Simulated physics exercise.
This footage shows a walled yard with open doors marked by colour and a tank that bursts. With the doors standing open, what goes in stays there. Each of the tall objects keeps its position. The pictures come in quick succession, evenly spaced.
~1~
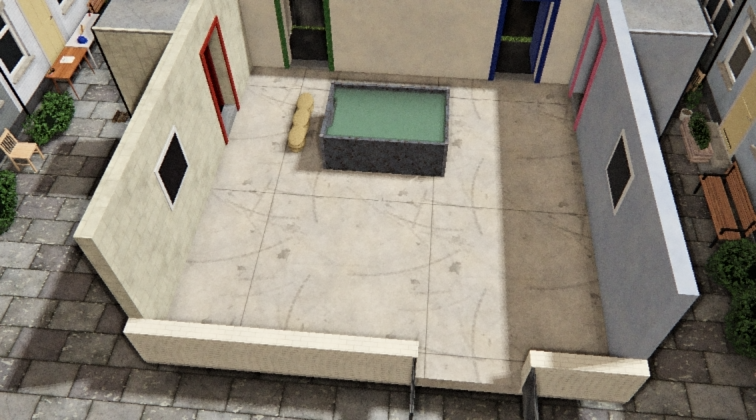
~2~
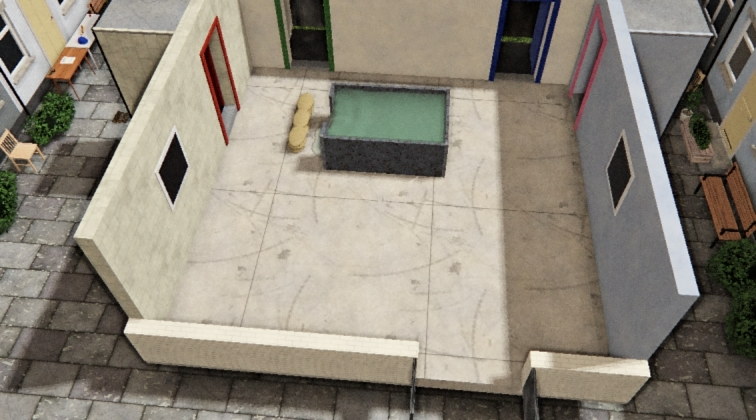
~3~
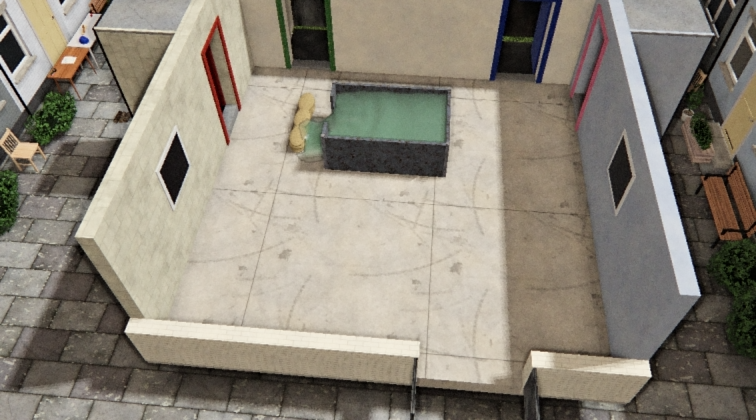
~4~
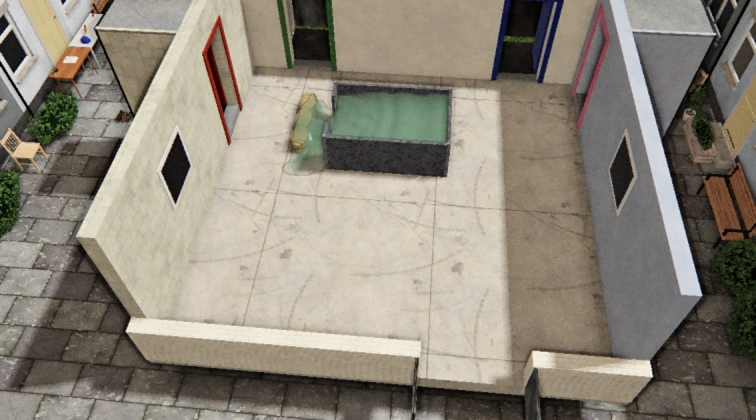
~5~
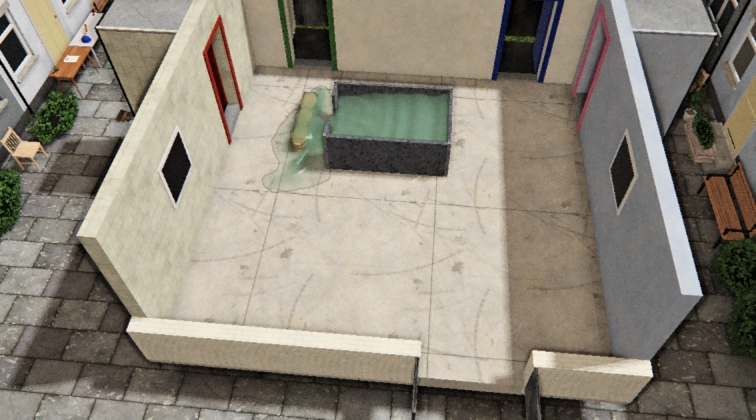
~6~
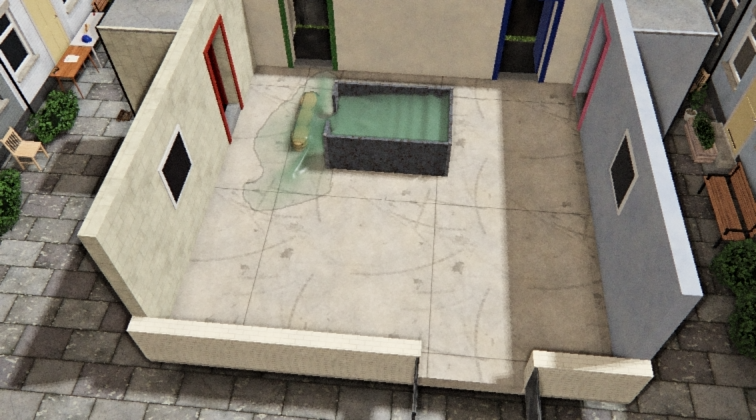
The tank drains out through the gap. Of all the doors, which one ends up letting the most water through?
That would be the green door.
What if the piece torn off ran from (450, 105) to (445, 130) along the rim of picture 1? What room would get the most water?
The blue one, I reckon.
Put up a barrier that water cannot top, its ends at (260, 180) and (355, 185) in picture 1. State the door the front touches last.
The flood reaches the pink-painted one after all the others.
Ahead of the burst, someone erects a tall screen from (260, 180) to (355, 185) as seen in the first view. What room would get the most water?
The green-painted one.
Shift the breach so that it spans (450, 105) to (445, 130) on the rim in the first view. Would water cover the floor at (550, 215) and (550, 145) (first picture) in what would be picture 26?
So the first point ends up swamped, while the second ends up swamped.
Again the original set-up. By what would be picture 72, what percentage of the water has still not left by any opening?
Roughly 94 %.
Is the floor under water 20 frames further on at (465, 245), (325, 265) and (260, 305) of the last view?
Taking them in turn: Not wetted, drenched, drenched.
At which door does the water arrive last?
I'd name the door marked pink.
A moment on, water covers 30 % of the floor; blue door not reached, green door some in, red door wet at the sill, nothing in, pink door not reached.
Next, water covers 40 % of the floor; blue door not reached, green door some in, red door wet at the sill, nothing in, pink door not reached.
Then, water covers 55 % of the floor; blue door wet at the sill, nothing in, green door a lot in, red door wet at the sill, nothing in, pink door not reached.
Later, water covers 70 % of the floor; blue door wet at the sill, nothing in, green door a lot in, red door wet at the sill, nothing in, pink door wet at the sill, nothing in.
In the end, water covers 90 % of the floor; blue door a trickle in, green door a lot in, red door wet at the sill, nothing in, pink door wet at the sill, nothing in; the green door has let in the most.
